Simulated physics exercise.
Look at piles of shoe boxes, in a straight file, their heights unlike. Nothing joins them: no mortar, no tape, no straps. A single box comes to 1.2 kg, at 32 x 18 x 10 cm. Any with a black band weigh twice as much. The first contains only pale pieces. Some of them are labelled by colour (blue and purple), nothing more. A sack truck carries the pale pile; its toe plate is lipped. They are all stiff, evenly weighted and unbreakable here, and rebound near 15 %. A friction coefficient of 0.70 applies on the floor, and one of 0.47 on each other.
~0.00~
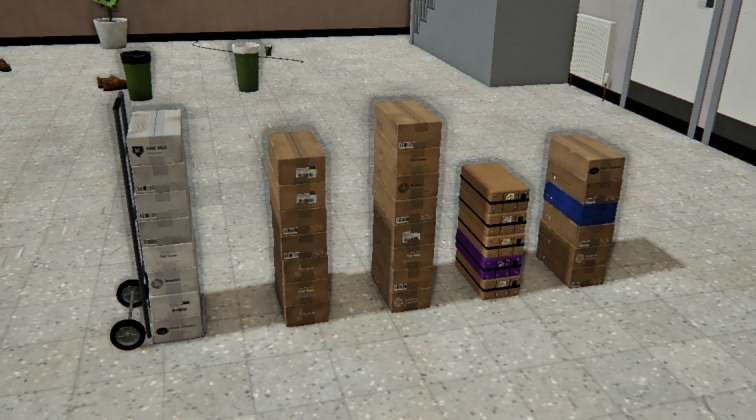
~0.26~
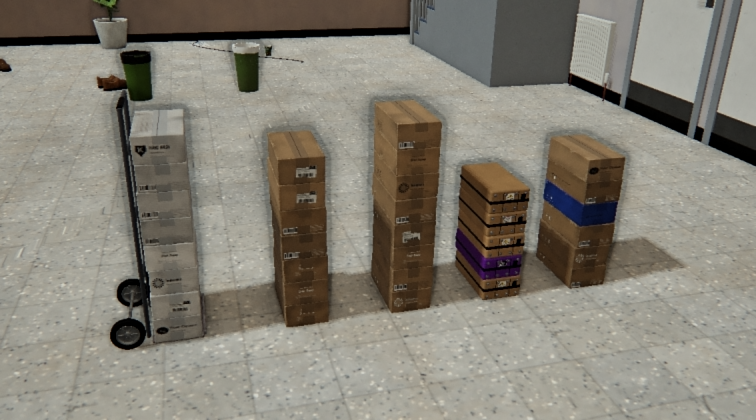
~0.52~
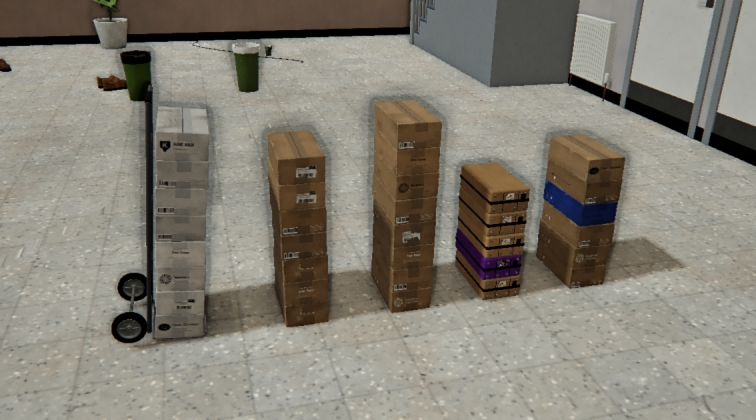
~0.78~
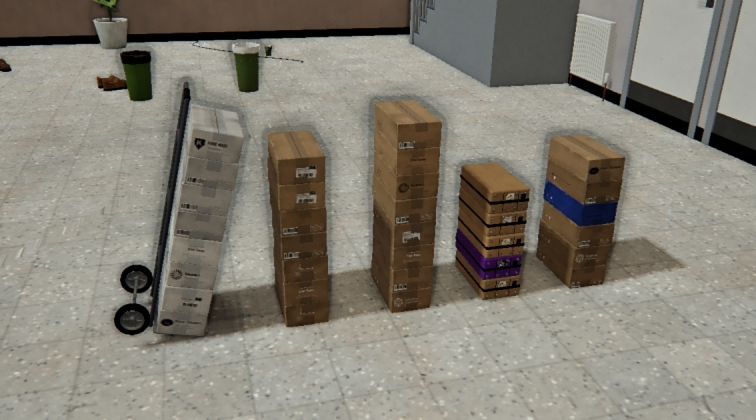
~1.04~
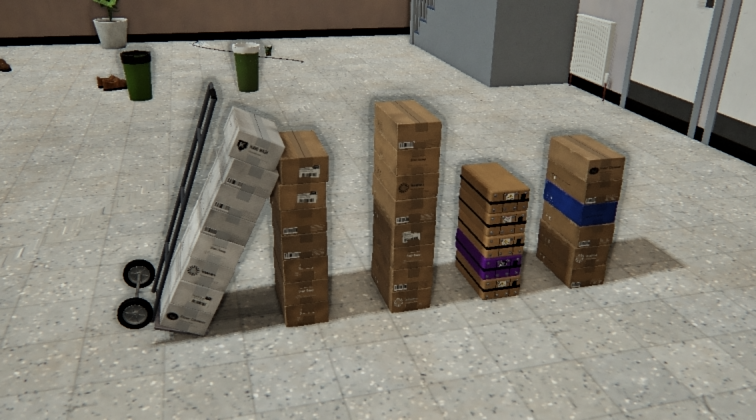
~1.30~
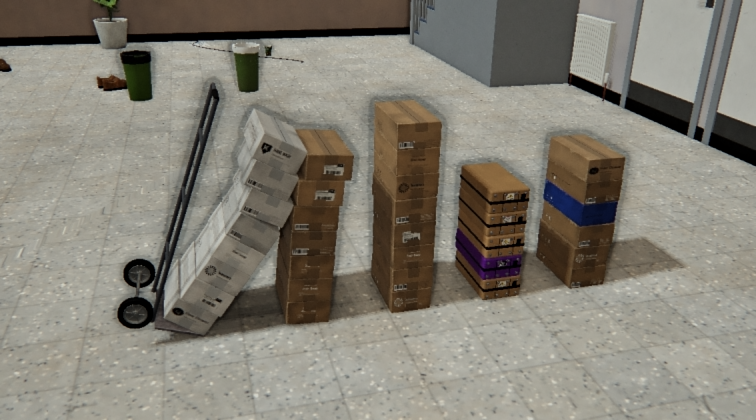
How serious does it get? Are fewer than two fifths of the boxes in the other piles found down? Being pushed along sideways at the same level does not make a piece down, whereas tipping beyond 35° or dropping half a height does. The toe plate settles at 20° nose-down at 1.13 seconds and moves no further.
No, more than two fifths are.
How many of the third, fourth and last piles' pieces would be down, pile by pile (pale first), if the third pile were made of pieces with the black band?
In that case third 8, fourth 4, last 6.
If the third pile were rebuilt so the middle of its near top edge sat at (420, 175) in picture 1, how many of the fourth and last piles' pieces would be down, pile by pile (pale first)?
Down by pile: Fourth 0, last 0.
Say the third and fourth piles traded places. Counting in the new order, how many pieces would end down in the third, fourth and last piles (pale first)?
Third 5, fourth 8, last 6.
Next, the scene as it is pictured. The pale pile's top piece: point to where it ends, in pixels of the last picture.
The top pale piece ends up roughly at (392, 222).
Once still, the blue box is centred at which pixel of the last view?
Roughly at (688, 245).
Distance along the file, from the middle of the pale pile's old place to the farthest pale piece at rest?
Distance along: Near 90 cm.
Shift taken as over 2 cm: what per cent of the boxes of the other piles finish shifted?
100 percent of them have shifted.
Around 1.68 s, 8 of the pale pile down; none of the 26 other boxes down, 12 disturbed.
Around 2.12 s, 8 of the pale pile down; 9 of the 26 other boxes down.
Around 3.12 s, 8 of the pale pile down; 26 of the 26 other boxes down; purple box tipped 46°, 56 mm lower; blue box tipped 38°, 6 cm lower.
Finally (4.2 s), 8 of the pale pile down; 26 of the 26 other boxes down; blue box upside down; purple box tipped 45°, 56 mm lower. That is 100 per cent. Seen by the last camera, middles, blue box near (688, 246), purple box near (529, 256).
